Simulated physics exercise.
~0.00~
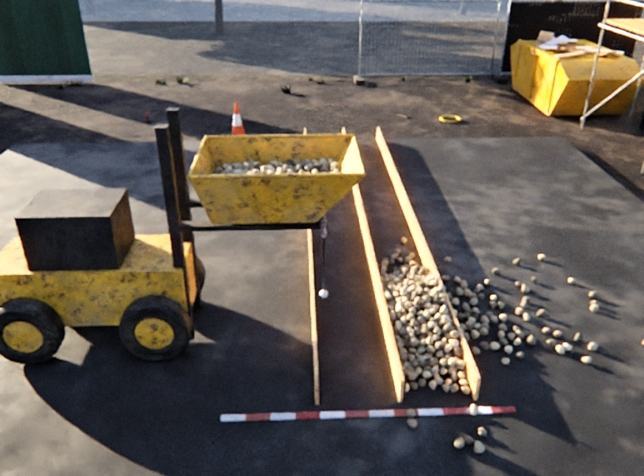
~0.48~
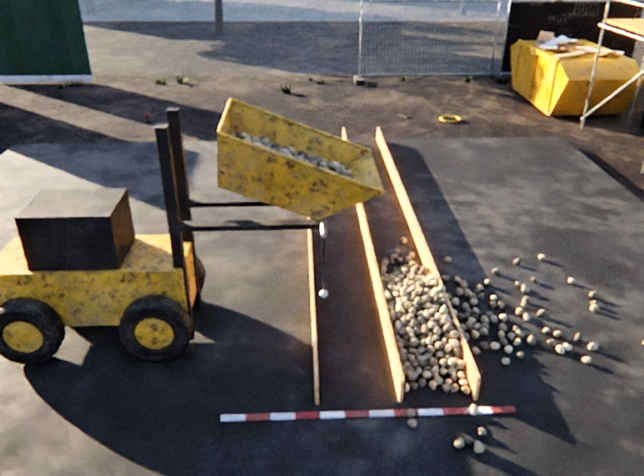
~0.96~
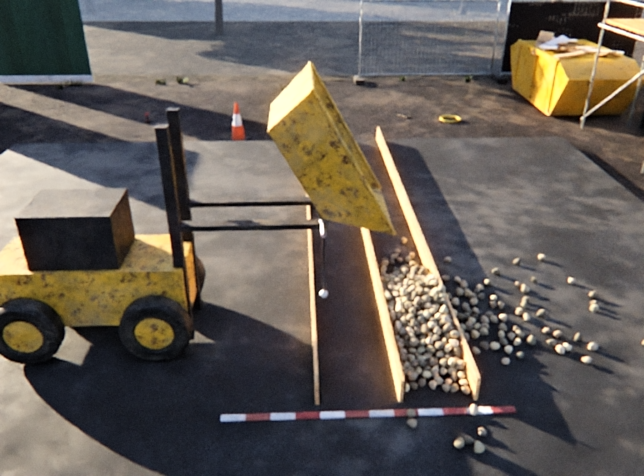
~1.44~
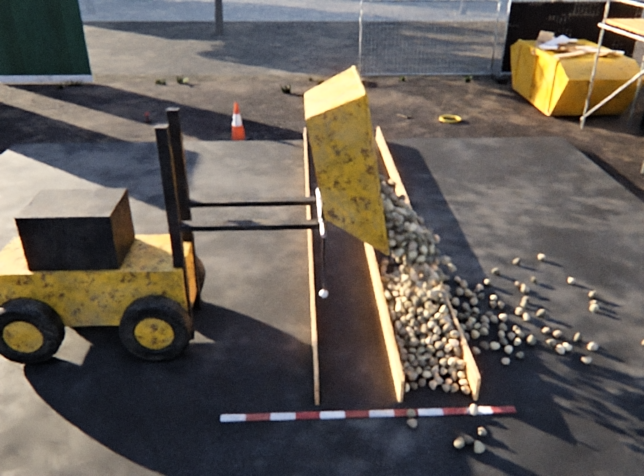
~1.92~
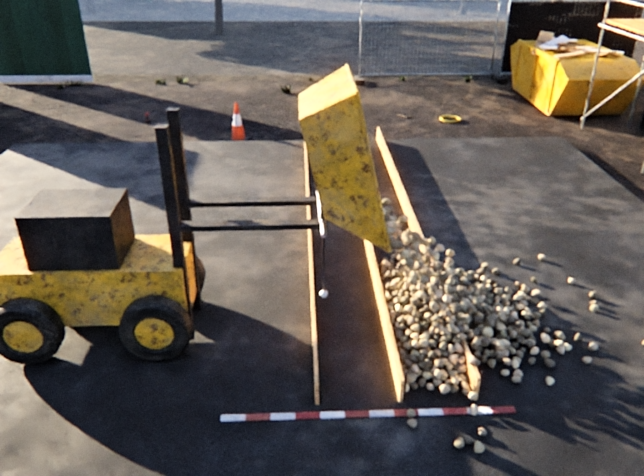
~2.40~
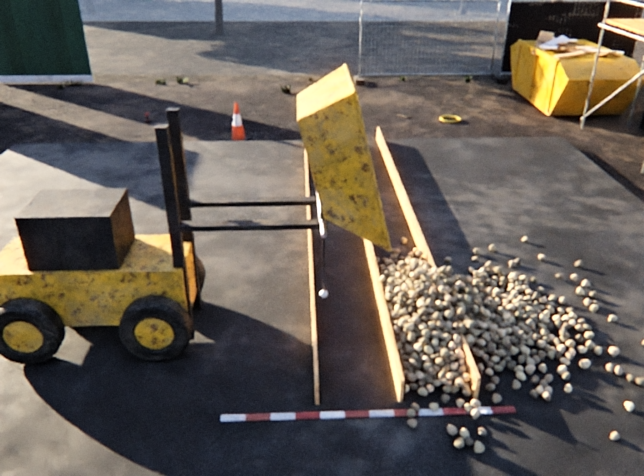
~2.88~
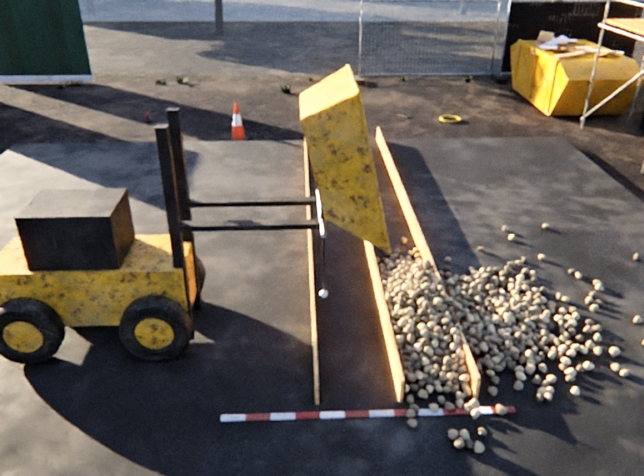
The yellow skip on a toy-like fork truck tipped steeply to the right and poured its load of stones onto the pile already lying between the planks, and many spilled over the last board and spread across the dark ground.
